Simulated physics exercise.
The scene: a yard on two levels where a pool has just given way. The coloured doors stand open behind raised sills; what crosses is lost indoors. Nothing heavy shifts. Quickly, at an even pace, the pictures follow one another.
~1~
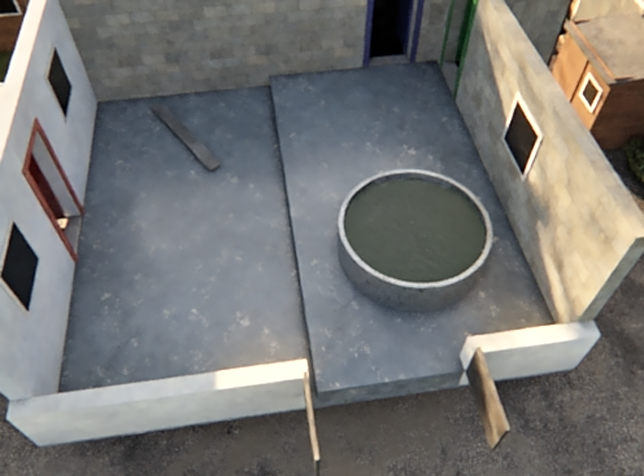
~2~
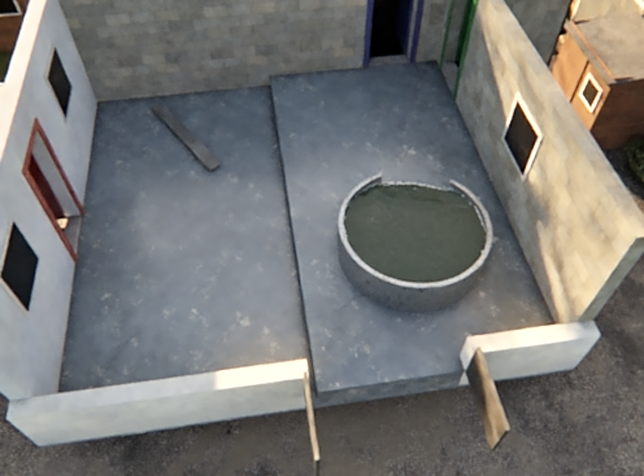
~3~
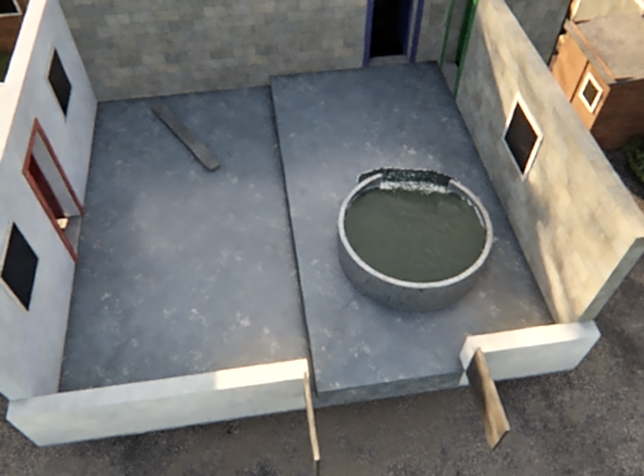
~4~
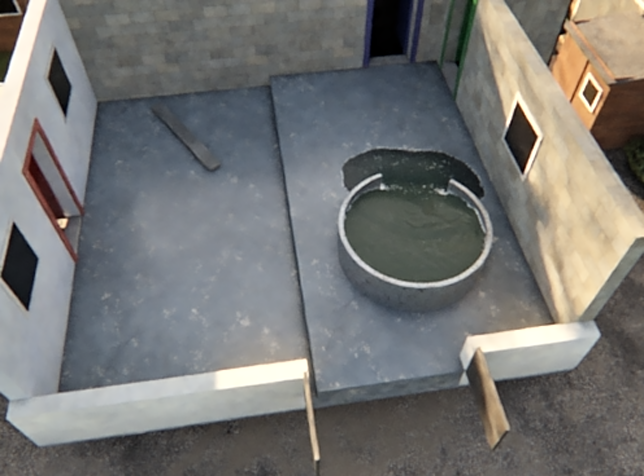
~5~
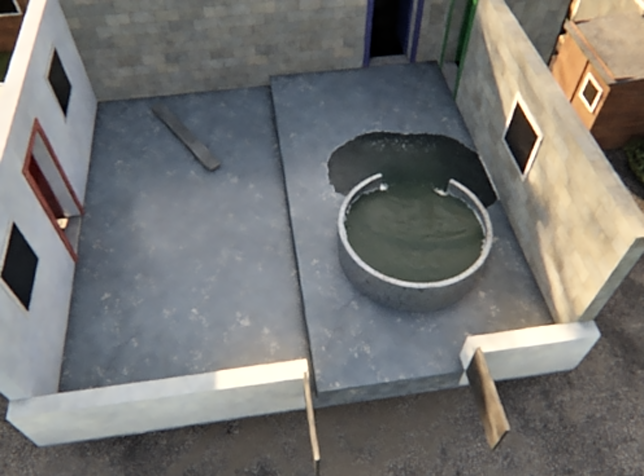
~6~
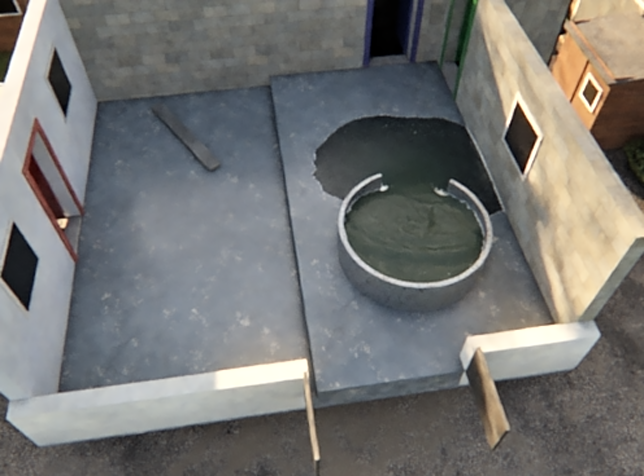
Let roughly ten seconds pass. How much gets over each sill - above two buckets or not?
Result: The red door does not surpass two buckets; the blue door surpasses two buckets; the green door does not surpass two buckets.
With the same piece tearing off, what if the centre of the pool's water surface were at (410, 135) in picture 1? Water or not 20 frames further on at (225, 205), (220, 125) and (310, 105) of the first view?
Result: Spared; inundated; inundated.
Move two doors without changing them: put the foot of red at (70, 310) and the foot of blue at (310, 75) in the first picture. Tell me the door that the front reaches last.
The red-painted one.
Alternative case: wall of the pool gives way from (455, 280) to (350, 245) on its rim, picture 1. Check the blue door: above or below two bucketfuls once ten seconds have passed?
Here the blue door remains short.
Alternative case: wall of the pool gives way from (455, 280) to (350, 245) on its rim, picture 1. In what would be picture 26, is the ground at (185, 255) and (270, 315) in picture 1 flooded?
Respectively: Parched and drenched.
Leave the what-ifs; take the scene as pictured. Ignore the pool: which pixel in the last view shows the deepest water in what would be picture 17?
That would be (429, 64).
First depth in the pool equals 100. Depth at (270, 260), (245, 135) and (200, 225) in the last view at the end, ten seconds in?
Respectively 4, 16 and 2 per cent.
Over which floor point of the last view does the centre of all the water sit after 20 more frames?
Centre: Close to (392, 166).
A moment on, water covers 25 % of the floor; the red door not reached, the blue door wet at the sill, nothing in, the green door wet at the sill, nothing in.
Next, water covers 30 % of the floor; the red door not reached, the blue door over two buckets in, the green door wet at the sill, nothing in.
Then, water covers 35 % of the floor; the red door not reached, the blue door far over two buckets in, the green door under two buckets in.
Later, water covers 50 % of the floor; the red door not reached, the blue door far over two buckets in, the green door under two buckets in.
In the end, water covers 80 % of the floor; the red door wet at the sill, nothing in, the blue door far over two buckets in, the green door under two buckets in.
